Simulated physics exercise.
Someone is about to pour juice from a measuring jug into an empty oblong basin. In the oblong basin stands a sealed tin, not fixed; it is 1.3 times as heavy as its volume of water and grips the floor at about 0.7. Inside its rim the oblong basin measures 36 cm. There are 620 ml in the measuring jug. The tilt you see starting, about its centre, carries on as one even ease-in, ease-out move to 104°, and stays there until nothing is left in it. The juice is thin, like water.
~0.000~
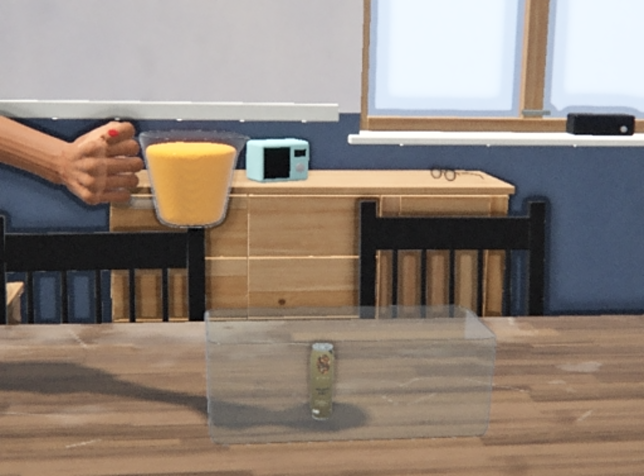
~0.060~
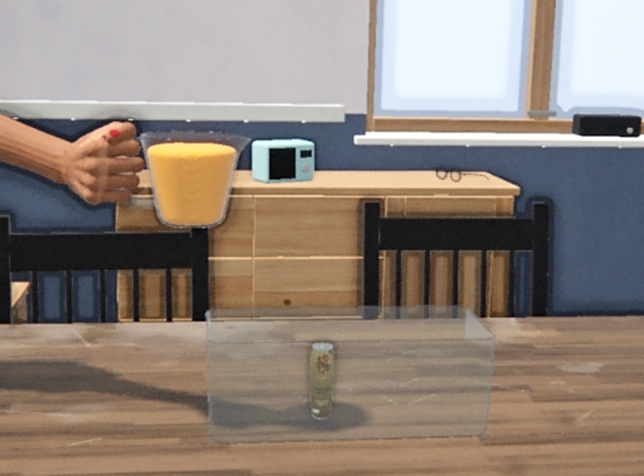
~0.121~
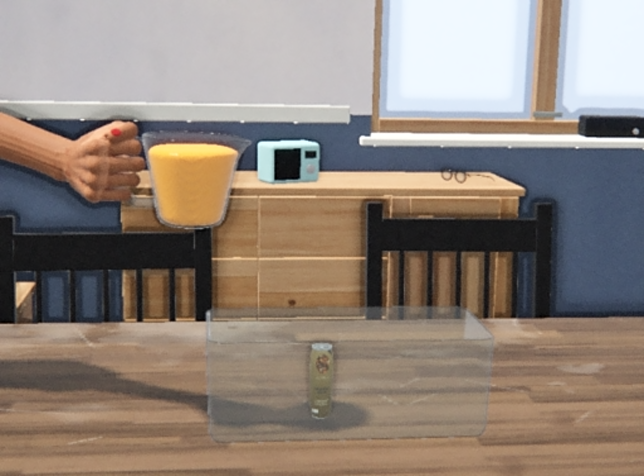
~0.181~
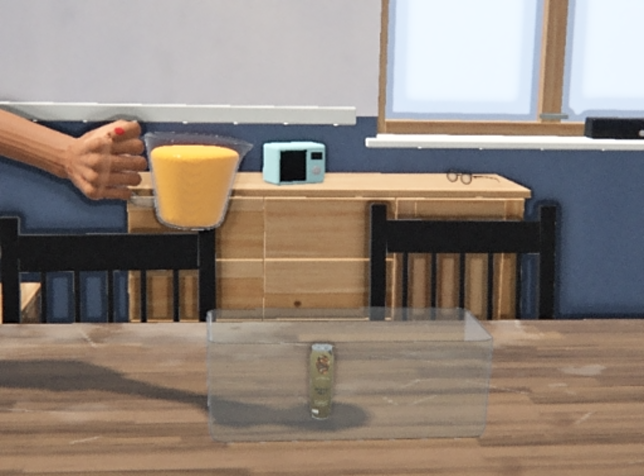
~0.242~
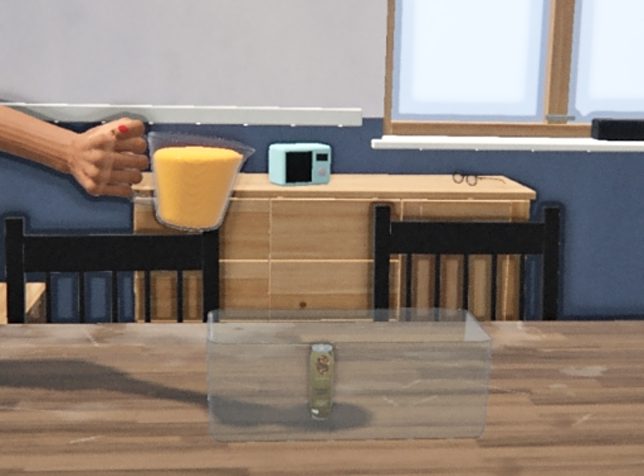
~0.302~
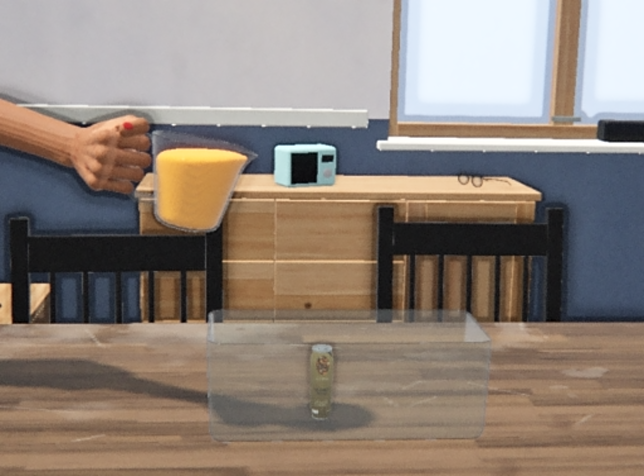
A measuring jug of orange-yellow juice is held over a wooden dining table in a blue-walled room, seen from across the table. A hand with red nails grips it at left, with a clear basin and small tin at centre, black chairs, and a pale turquoise appliance on a wooden cabinet behind. The jug, level at first, tilts slightly rightward while the camera drifts gently right, shifting the background rightward.
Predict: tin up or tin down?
The tin falls.
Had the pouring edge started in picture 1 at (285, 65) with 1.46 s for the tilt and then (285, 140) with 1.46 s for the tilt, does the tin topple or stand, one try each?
First it stays up; then it remains upright.
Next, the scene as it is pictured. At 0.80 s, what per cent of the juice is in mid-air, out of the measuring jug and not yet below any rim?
Near 22 in a hundred.
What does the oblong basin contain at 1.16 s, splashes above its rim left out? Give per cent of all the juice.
Near 66 in a hundred.
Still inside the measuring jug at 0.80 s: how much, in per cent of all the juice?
Near 70 in a hundred.
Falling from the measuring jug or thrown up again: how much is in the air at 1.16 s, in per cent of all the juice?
About 20 per cent.
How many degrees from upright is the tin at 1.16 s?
About 0°.
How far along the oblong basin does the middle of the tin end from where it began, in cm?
Some 8.5 cm.
Then, 0.80 s in, the tilt is 60° and 70 per cent is still to pour; the tin stands where it began.
Then, 1.16 s in, the tilt is 94° and 14 per cent is still to pour; the tin stands where it began.
Then, 1.55 s in, the tilt is 104° and 0 per cent is still to pour; the tin lies on its side.
Then, 1.96 s in, the tilt is 104° and 0 per cent is still to pour; the tin lies on its side.
Finally, the tin lies on its side.
